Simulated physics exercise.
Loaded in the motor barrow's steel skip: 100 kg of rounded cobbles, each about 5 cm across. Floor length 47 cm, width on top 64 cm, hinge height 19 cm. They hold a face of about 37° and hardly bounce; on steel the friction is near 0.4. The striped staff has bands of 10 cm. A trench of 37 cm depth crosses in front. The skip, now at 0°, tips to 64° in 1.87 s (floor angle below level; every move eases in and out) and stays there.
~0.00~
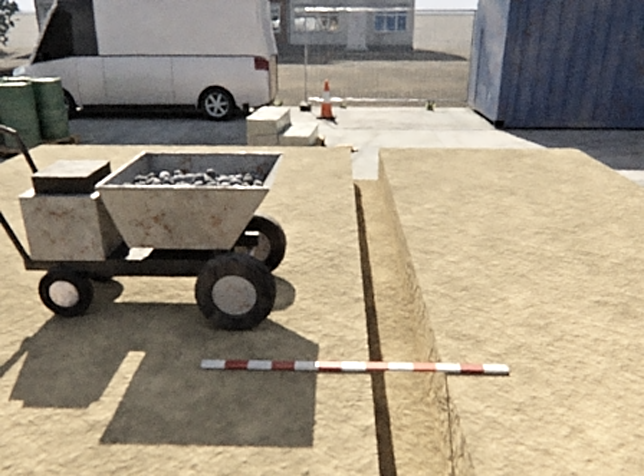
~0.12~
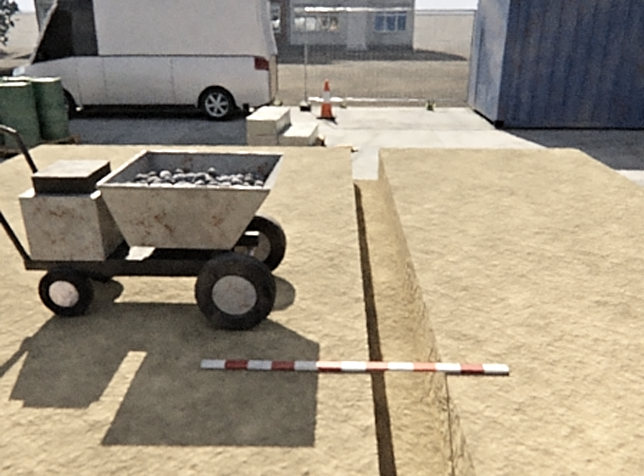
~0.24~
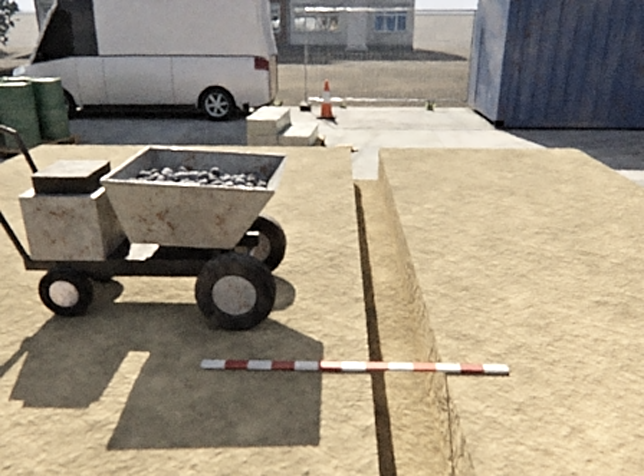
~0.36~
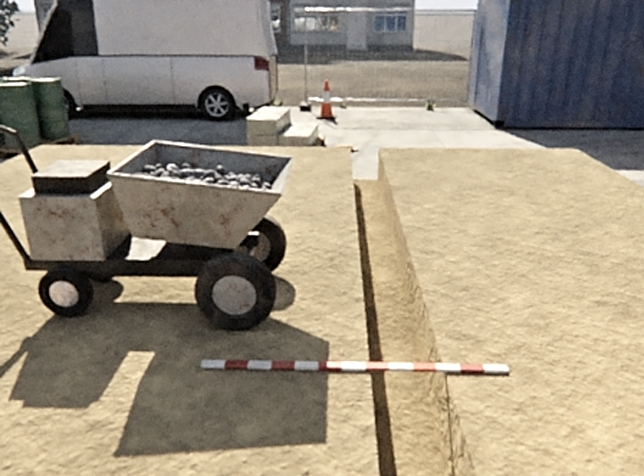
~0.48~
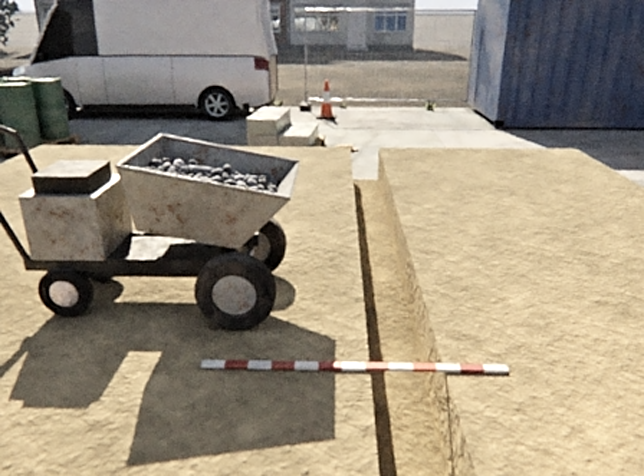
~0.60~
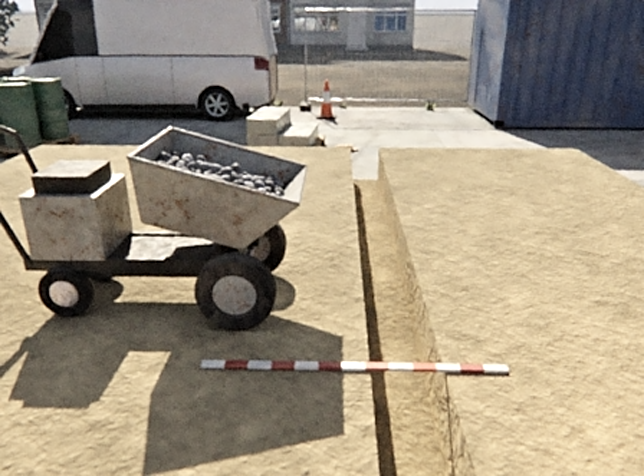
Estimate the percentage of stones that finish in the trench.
Some 68 per cent of it.
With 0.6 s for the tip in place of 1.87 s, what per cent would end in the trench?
In that case some 70 per cent.
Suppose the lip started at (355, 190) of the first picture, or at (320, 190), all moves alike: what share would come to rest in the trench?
About 20 and 50 per cent.
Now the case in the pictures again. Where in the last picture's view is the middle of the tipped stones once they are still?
Near (392, 353).
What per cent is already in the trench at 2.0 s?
Some 15 per cent.
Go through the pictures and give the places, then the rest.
The first frame shows lip at (269, 190), floor tilted 0°, highest stones at (192, 179).
In the second frame, the skip is at 1°, its lip at (270, 190); the top of the load is at (193, 179); the stones move at 0.1 m/s on average.
In the third frame, the skip is at 3°, its lip at (275, 192); the top of the load is at (177, 176); the stones move at 0.2 m/s on average.
The fourth frame shows lip at (281, 195), floor tilted 6°, highest stones at (169, 173); the stones move at 0.2 m/s on average.
In the fifth frame, the skip is at 10°, its lip at (290, 199); the top of the load is at (170, 168); the stones move at 0.3 m/s on average.
In the sixth frame, the skip is at 16°, its lip at (299, 204); the top of the load is at (174, 161); the stones move at 0.3 m/s on average.
After 1.4 s the floor is at 54°; 100 % in the skip; the foremost stones are at (337, 241).
After 2.0 s the floor is at 64°; 82 % in the skip, 3 % short of the trench, 15 % in the trench; the foremost stones are at (416, 366).
After 2.3 s the floor is at 64°; 62 % in the skip, 2 % short of the trench, 36 % in the trench; the foremost stones are at (418, 359).
After 4.3 s the floor is at 64°; 31 % in the skip, 1 % short of the trench, 68 % in the trench; the foremost stones are at (418, 352).
